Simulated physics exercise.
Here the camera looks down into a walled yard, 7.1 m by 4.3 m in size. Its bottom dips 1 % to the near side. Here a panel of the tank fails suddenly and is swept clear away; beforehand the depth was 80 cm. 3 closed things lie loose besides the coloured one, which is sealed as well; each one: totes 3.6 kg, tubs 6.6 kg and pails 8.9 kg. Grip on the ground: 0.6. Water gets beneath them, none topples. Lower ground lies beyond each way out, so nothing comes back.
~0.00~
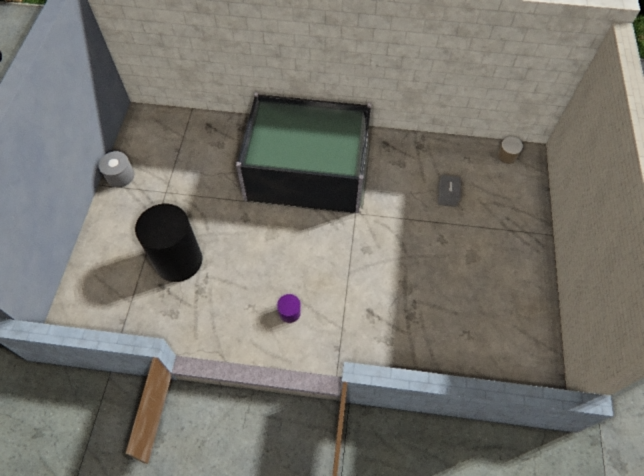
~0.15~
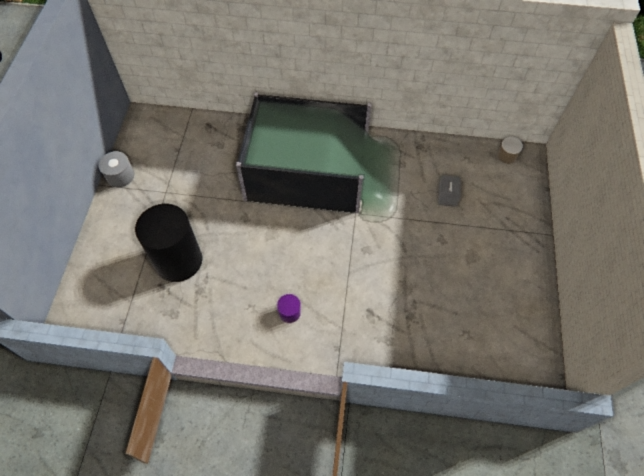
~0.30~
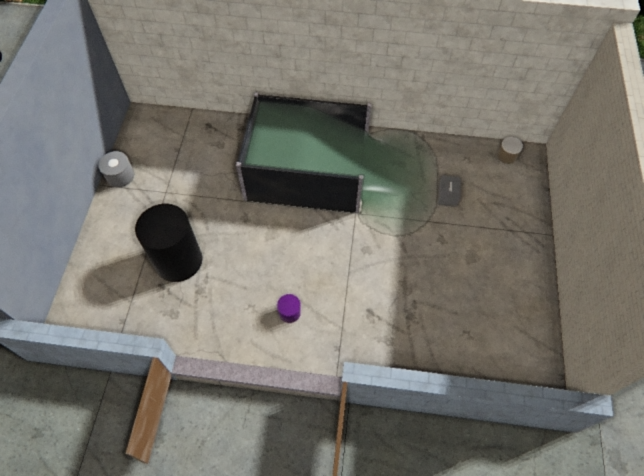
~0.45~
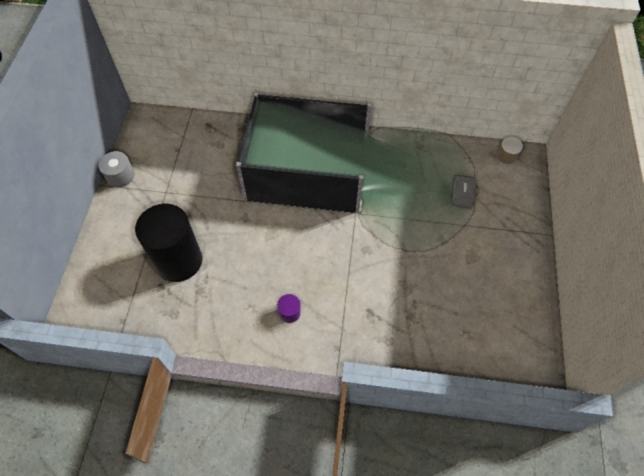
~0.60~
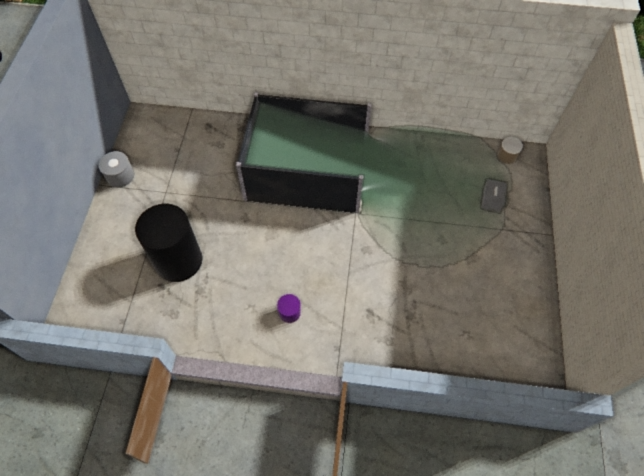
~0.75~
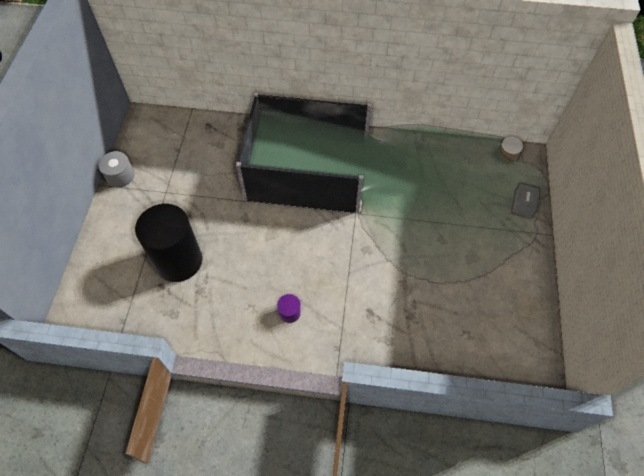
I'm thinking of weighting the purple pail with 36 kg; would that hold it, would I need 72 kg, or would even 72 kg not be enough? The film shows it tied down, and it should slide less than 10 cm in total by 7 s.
Light is plenty.
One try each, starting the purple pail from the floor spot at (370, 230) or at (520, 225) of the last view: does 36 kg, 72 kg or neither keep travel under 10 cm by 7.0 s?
In that order: The lighter suffices; just the heavier works.
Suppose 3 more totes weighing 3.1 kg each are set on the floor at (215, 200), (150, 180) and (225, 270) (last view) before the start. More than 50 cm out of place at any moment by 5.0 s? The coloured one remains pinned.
In order: Not as far, then not as far, then not as far.
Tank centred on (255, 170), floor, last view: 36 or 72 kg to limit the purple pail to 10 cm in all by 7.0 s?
Then, in short, the light one works.
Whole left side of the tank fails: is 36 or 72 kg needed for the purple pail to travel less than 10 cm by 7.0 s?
Then, in short, the smaller is plenty.
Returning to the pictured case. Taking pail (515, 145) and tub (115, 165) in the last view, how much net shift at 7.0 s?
Shift from start, in order: 400 cm; 0 cm.
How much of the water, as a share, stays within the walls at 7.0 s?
90 %.
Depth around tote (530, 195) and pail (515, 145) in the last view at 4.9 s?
Depths: Near 18 cm, then near 13 cm.
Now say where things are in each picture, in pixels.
The purple pail at (289, 305), on the bottom; 2.2 m2 under water; 0 of 4 have shifted, in the first picture.
The purple pail at (289, 305) rests on the ground; water covers 3.1 m2; 0 of 4 have shifted, in the second picture.
The purple pail at (289, 305), on the bottom; water covers 4.2 m2; 0 of 4 have shifted, in the third picture.
The purple pail at (289, 305) rests on the ground; water covers 5.6 m2; 1 of 4 have shifted, in the fourth picture.
The purple pail at (289, 305), on the bottom; water covers 7.1 m2; 1 of 4 have shifted, in the fifth picture.
The purple pail at (289, 305), on the bottom; 8.6 m2 under water; 1 of 4 have shifted, in the sixth picture.
After 1.4 s the purple pail would be 0 cm from its start with 36 kg and 0 cm from its start with 72 kg; 0 cm of water round it then.
After 3.1 s the purple pail would be 0 cm from its start with 36 kg and 0 cm from its start with 72 kg; 0 cm of water round it then.
After 4.9 s the purple pail would be 0 cm from its start with 36 kg and 0 cm from its start with 72 kg; 9 cm of water round it then.
After 7.0 s the purple pail would be 0 cm from its start with 36 kg and 0 cm from its start with 72 kg; 6 cm of water round it then.
